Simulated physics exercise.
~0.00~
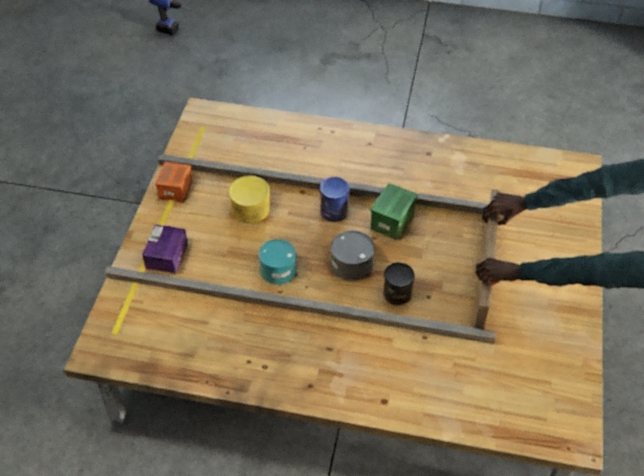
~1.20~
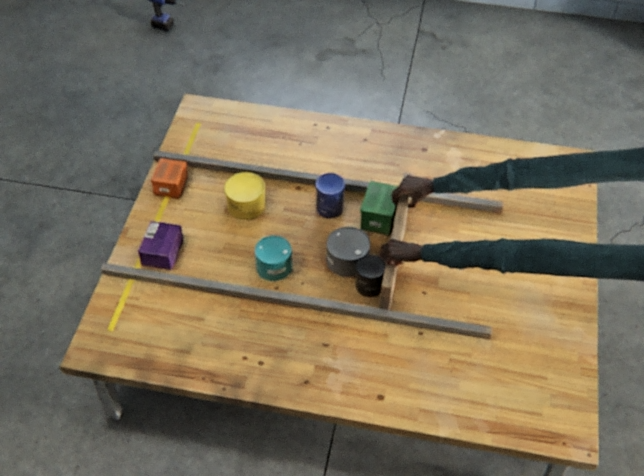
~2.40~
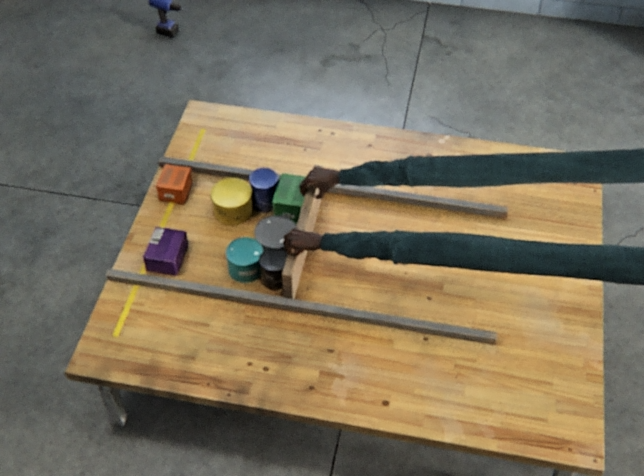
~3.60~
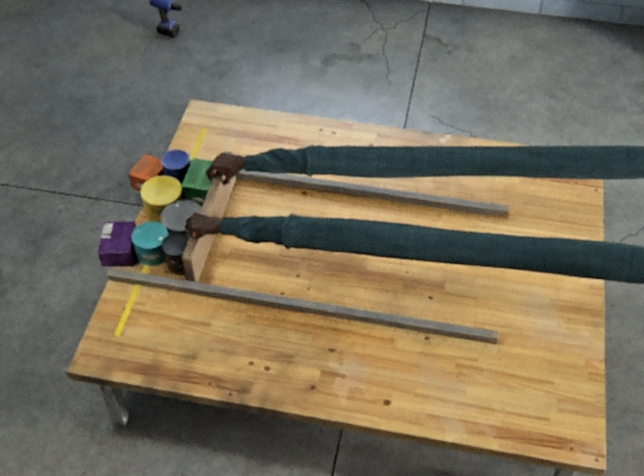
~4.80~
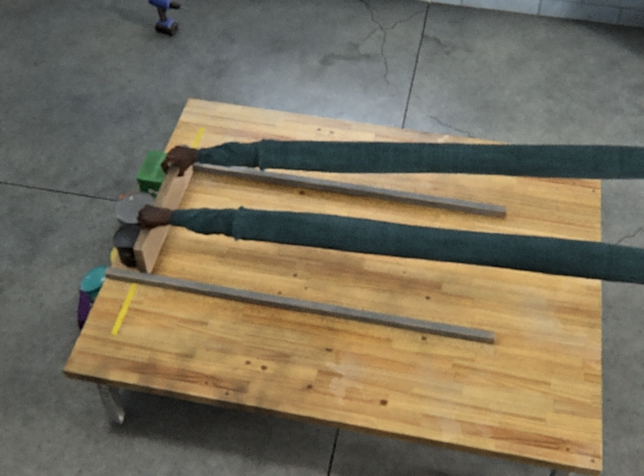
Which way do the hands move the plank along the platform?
The hands slide the plank to the left, between the two battens and toward the strip of yellow tape.
